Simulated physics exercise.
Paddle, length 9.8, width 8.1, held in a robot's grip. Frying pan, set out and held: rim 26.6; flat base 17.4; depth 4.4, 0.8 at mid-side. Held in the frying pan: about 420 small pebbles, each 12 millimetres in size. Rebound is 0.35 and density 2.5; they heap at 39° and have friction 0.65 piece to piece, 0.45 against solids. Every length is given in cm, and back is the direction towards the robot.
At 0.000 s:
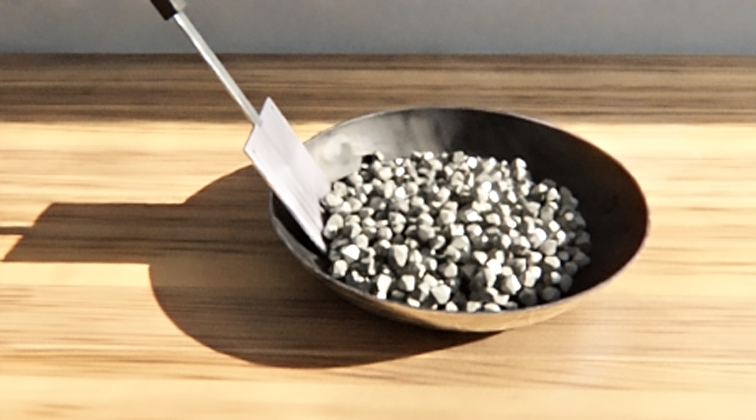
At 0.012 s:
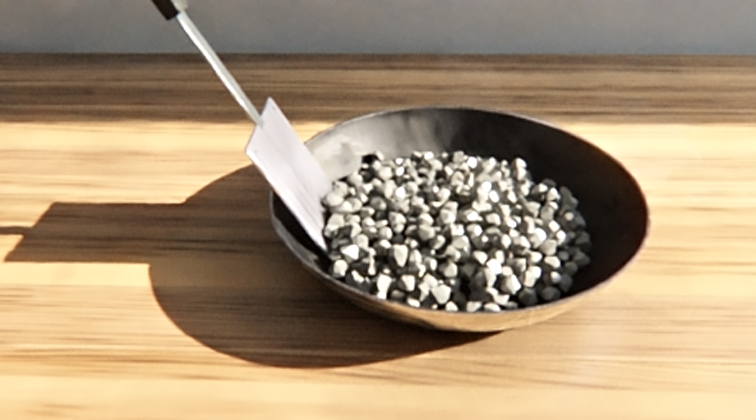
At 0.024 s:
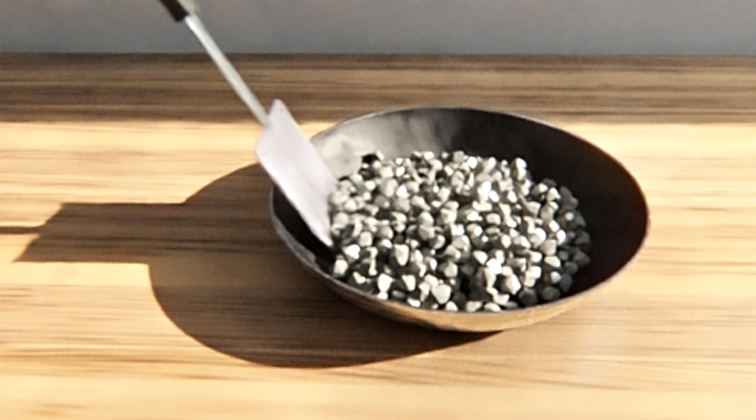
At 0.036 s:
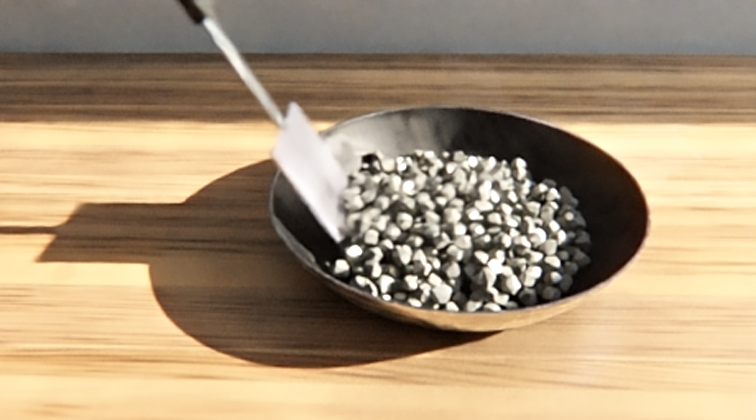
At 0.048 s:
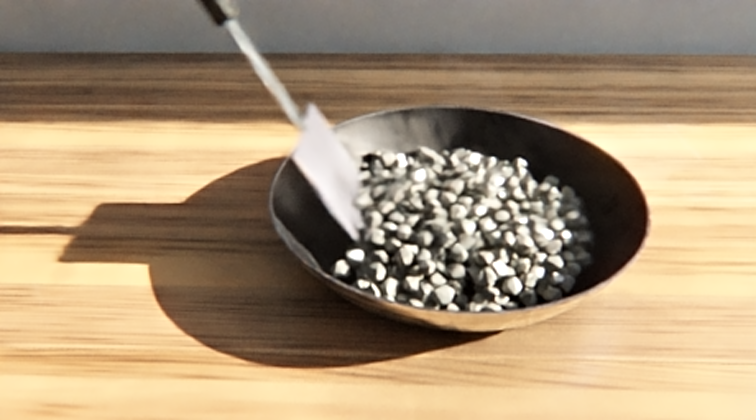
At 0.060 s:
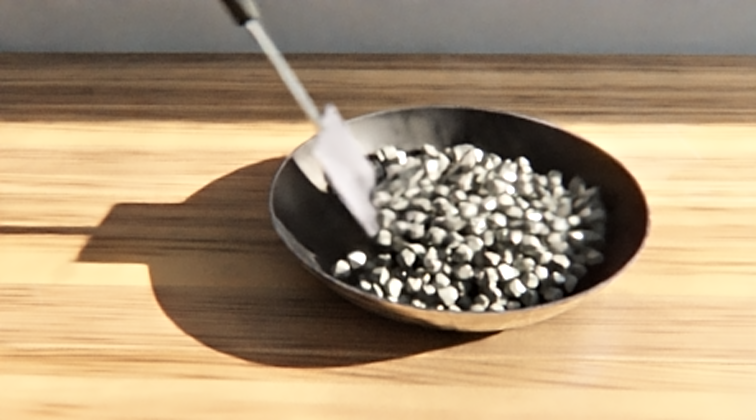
A metal paddle moves right through a dark pan, pushing small grey pebbles along.
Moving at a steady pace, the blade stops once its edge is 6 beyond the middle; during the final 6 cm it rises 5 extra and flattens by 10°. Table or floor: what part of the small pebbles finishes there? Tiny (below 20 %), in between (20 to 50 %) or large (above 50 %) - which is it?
Tiny, so below 20 %.
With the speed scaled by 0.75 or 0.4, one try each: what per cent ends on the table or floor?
First try around 5 %, second try around 0 %.
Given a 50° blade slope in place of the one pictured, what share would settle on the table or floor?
Result, estimated: 10 %.
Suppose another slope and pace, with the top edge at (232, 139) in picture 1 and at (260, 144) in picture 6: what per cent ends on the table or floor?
Around 0 per cent finishes on the table or floor.
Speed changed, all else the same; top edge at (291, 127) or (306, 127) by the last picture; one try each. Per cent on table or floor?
0 % and 5 %.
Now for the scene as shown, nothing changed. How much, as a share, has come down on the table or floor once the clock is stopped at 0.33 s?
It is near 5 percent.
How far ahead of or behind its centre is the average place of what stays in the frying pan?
Forward offset: Roughly 5.0 cm.
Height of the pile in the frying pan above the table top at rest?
5.5 cm.
After 0.09 s, sloping 61°, highest piece 6 above the table; 417 in the frying pan.
After 0.12 s, sloping 58°, highest piece 7 above the table; 417 in the frying pan.
After 0.33 s, sloping 51°, highest piece 9 above the table; 370 in the frying pan, 30 on the table or floor, 17 on the blade or in flight.
After 1.38 s, sloping 51°, highest piece 5 above the table; 369 in the frying pan, 48 on the table or floor.
At rest, 369 in the frying pan, 48 on the table or floor. That is 12 % on the table or floor.
